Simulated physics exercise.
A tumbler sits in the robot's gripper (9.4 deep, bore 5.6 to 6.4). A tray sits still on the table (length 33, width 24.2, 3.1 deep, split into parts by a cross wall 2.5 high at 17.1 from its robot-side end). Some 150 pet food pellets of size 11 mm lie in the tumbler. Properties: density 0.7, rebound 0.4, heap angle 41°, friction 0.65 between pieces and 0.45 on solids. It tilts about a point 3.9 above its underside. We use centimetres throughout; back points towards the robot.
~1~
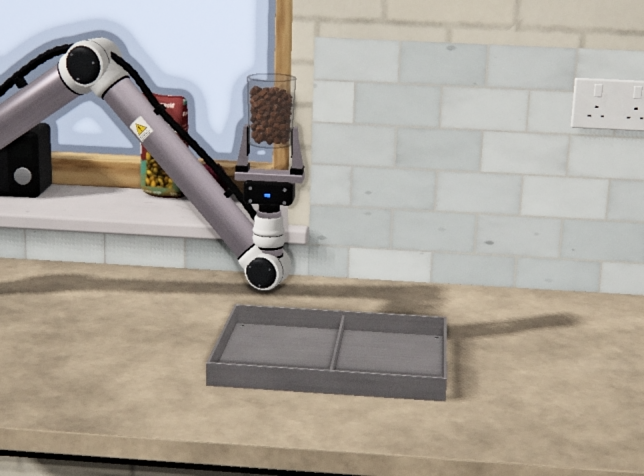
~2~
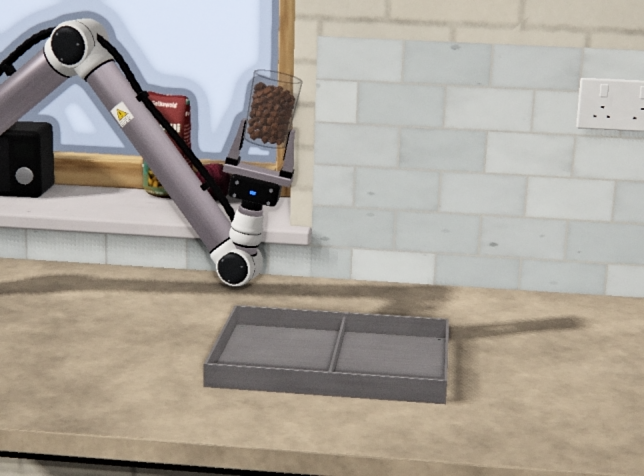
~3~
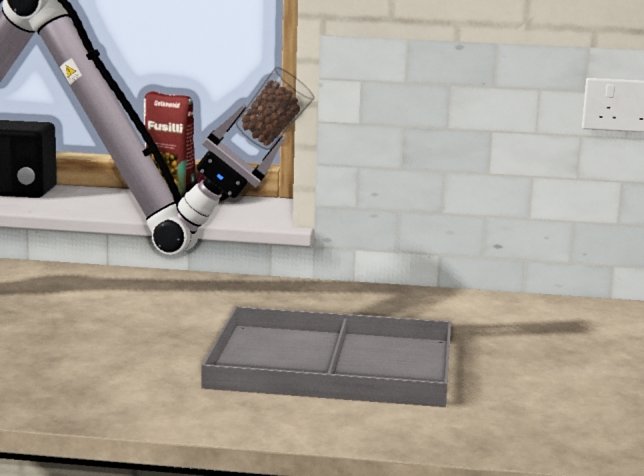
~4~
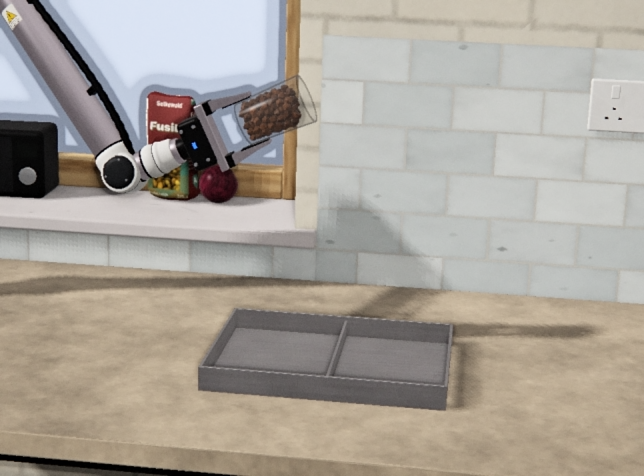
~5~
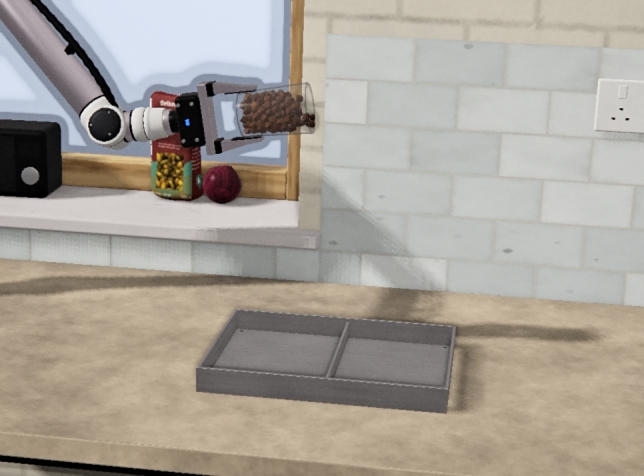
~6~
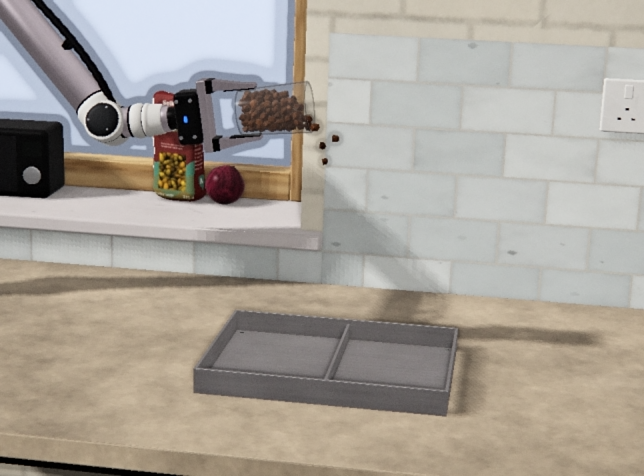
A robot arm with mauve-grey links and white joints holds a clear tumbler of brown pellets above a stone-look counter, seen from the front and slightly above. Below sits a grey divided tray, with pale wall tiles behind and a red packet on the windowsill. The arm tips the tumbler rightward until nearly level, and a few pellets drop out as the camera shifts slightly.
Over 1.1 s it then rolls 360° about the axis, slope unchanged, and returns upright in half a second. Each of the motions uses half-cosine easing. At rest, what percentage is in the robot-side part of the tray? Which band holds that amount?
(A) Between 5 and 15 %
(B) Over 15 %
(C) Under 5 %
(A) Between 5 and 15 %.
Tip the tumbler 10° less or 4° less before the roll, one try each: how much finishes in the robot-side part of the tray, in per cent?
Around 0 percent on the first try, 5 percent on the second.
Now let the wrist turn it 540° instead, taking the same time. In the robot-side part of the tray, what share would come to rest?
Share: Close to 5 %.
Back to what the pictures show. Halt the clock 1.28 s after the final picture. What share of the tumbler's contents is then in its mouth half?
Close to 40 per cent is in the half by the mouth.
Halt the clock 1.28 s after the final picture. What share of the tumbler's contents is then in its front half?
About 45 percent, I'd say.
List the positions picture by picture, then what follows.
Tumbler middle at (271, 112), upright; upper third of the load around (270, 98), from x 255 to 290, top at y 90; 151 in the tumbler, in the first picture.
Tumbler middle at (271, 110), tipped 10°; upper third of the load around (272, 97), from x 250 to 290, top at y 85, in the second picture.
Tumbler middle at (273, 110), tipped 37°; upper third of the load around (277, 98), from x 245 to 295, top at y 85, in the third picture.
Tumbler middle at (274, 112), tipped 65°; upper third of the load around (277, 101), from x 240 to 295, top at y 90, in the fourth picture.
Tumbler middle at (275, 112), tipped 81°; upper third of the load around (275, 102), from x 245 to 310, top at y 95, in the fifth picture.
Tumbler middle at (274, 110), tipped 82°; upper third of the load around (268, 102), from x 240 to 335, top at y 95; 148 in the tumbler, 3 in flight or on a rim, in the sixth picture.
Then, 0.64 s later, tipped 82°, highest piece 39 above the table; 136 in the tumbler, 6 in the far-side part, 3 in the robot-side part, 6 in flight or on a rim.
Then, 1.28 s later, tipped 58°, highest piece 39 above the table; 118 in the tumbler, 18 in the far-side part, 12 in the robot-side part, 3 in flight or on a rim.
Then, 1.80 s later, upright, highest piece 41 above the table; 118 in the tumbler, 21 in the far-side part, 12 in the robot-side part.
Then, 2.50 s later, upright, highest piece 41 above the table; 118 in the tumbler, 21 in the far-side part, 12 in the robot-side part.
At rest, 118 in the tumbler, 21 in the far-side part, 12 in the robot-side part. That is 8 % in the robot-side part of the tray.
